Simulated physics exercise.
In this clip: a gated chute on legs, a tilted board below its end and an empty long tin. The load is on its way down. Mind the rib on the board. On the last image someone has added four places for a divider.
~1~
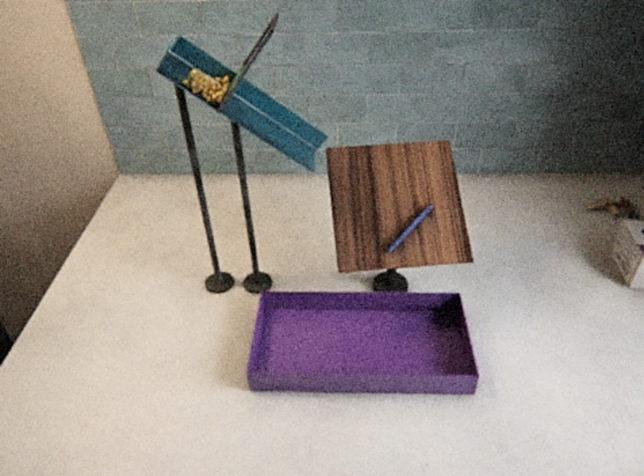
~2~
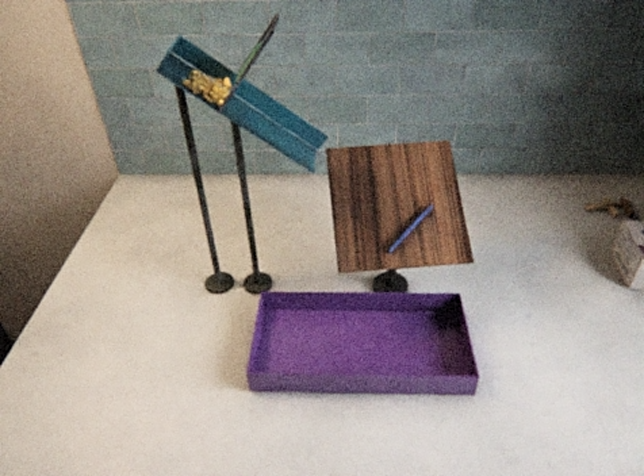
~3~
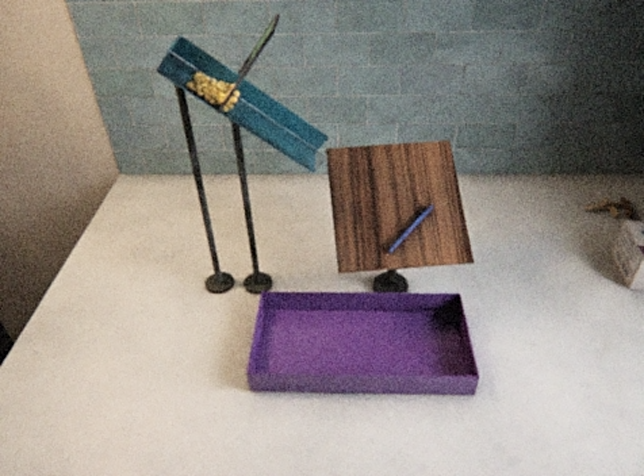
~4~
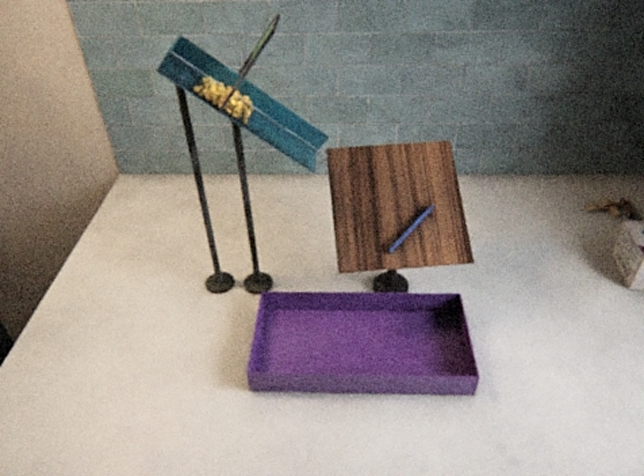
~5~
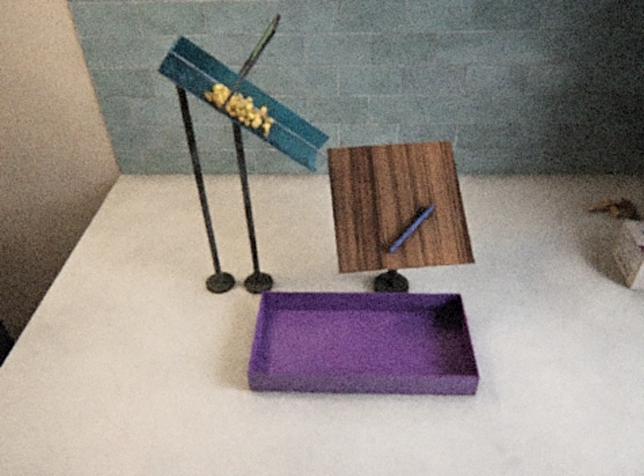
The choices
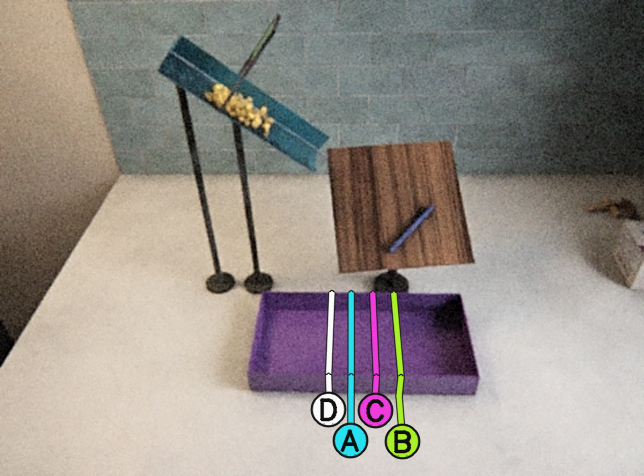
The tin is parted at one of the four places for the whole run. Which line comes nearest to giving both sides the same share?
C is best.
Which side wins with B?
The left side.
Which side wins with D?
The right side.
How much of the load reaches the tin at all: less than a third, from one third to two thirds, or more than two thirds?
More than two thirds.
On the marked copy, line A crosses the front rim at (351, 375); line B crosses the front rim at (400, 376); line C crosses the front rim at (376, 375); line D crosses the front rim at (328, 374).
Choosing A, of what is caught, only a few on the left of the divider, all but a few on the right.
Choosing B, of what is caught, all but a few on the left of the divider, a small share on the right.
Choosing C, of what is caught, close to a third on the left of the divider, close to two thirds on the right.
Choosing D, of what is caught, none at all on the left of the divider, the whole lot on the right.
